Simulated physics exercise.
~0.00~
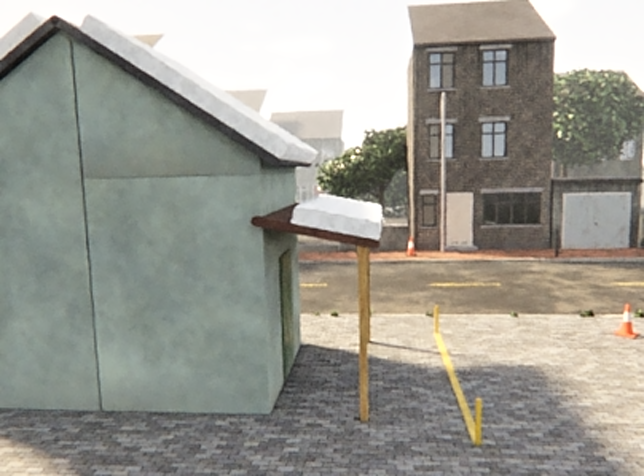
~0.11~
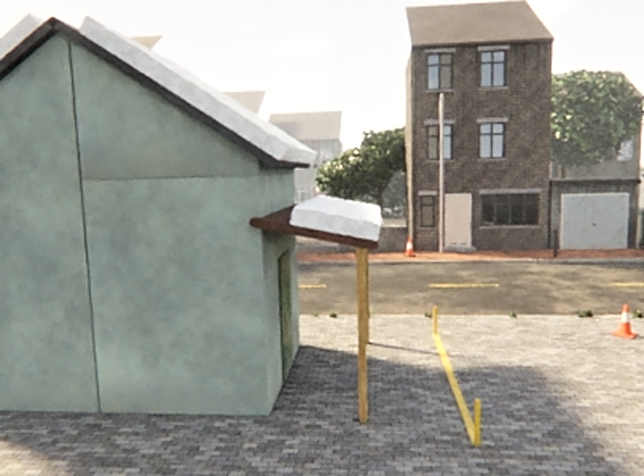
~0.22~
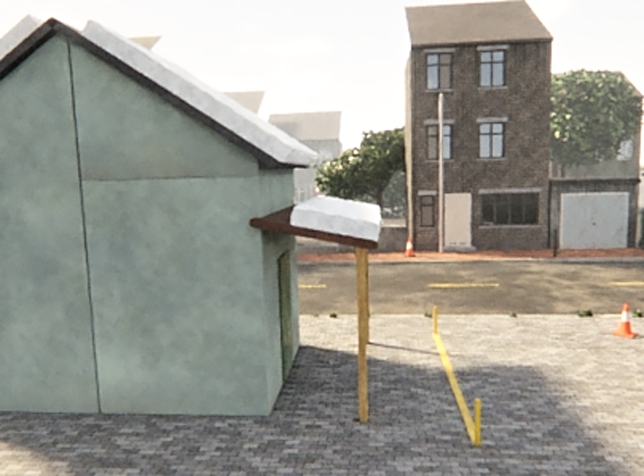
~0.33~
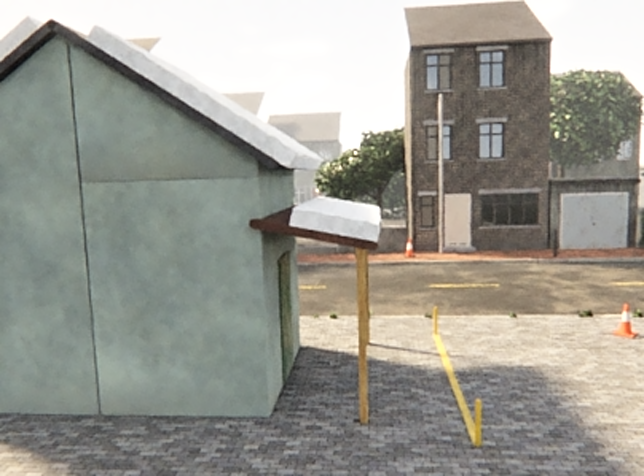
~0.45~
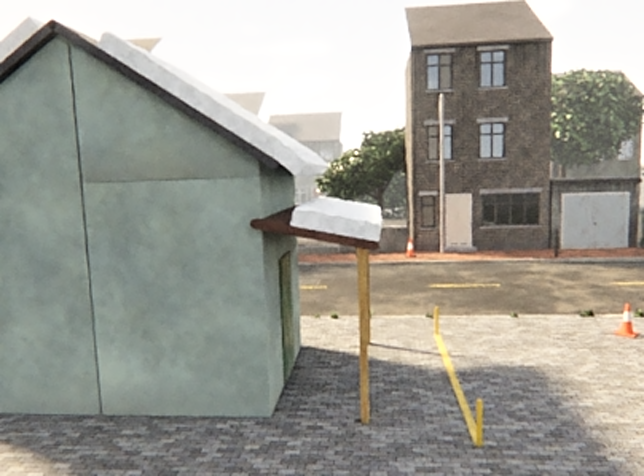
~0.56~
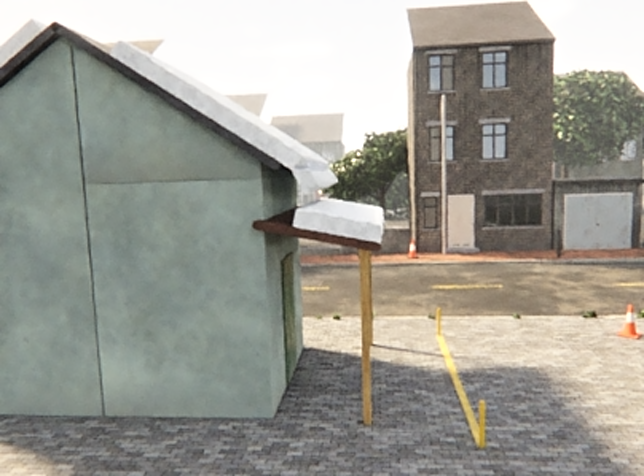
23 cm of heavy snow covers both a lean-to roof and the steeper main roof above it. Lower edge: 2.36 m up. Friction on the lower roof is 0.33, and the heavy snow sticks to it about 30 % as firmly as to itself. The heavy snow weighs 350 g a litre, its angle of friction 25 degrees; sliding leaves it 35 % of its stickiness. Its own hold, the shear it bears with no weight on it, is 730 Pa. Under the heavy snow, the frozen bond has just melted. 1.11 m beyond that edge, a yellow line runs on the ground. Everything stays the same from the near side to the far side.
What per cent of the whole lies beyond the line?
Roughly 53 %.
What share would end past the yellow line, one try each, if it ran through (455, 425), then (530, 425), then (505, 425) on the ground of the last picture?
Respectively 60, 30 and 40 percent would end past it.
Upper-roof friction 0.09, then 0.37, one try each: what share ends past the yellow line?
Respectively 60 percent and 35 percent.
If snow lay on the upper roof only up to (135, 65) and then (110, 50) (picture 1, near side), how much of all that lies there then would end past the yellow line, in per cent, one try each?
Respectively 30 % and 40 %.
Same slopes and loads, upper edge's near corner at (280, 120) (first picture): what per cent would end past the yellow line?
I'd put it at close to 60 percent.
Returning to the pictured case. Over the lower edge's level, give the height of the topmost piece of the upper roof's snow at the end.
I'd put it at around 0.5 m up.
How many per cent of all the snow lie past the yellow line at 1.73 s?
Close to 12 per cent.
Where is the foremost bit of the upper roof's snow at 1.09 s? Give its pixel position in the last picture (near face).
Position: Approx. (384, 219).
By 1.09 s, none is below the lower edge and 0 % is past the line.
By 1.73 s, 35 % is below the lower edge and 11 % is past the line.
By 2.36 s, 70 % is below the lower edge and 48 % is past the line.
By 3.00 s, 76 % is below the lower edge and 53 % is past the line.
By 3.60 s, at the end, 76 % is below the lower edge and 53 % is past the line.
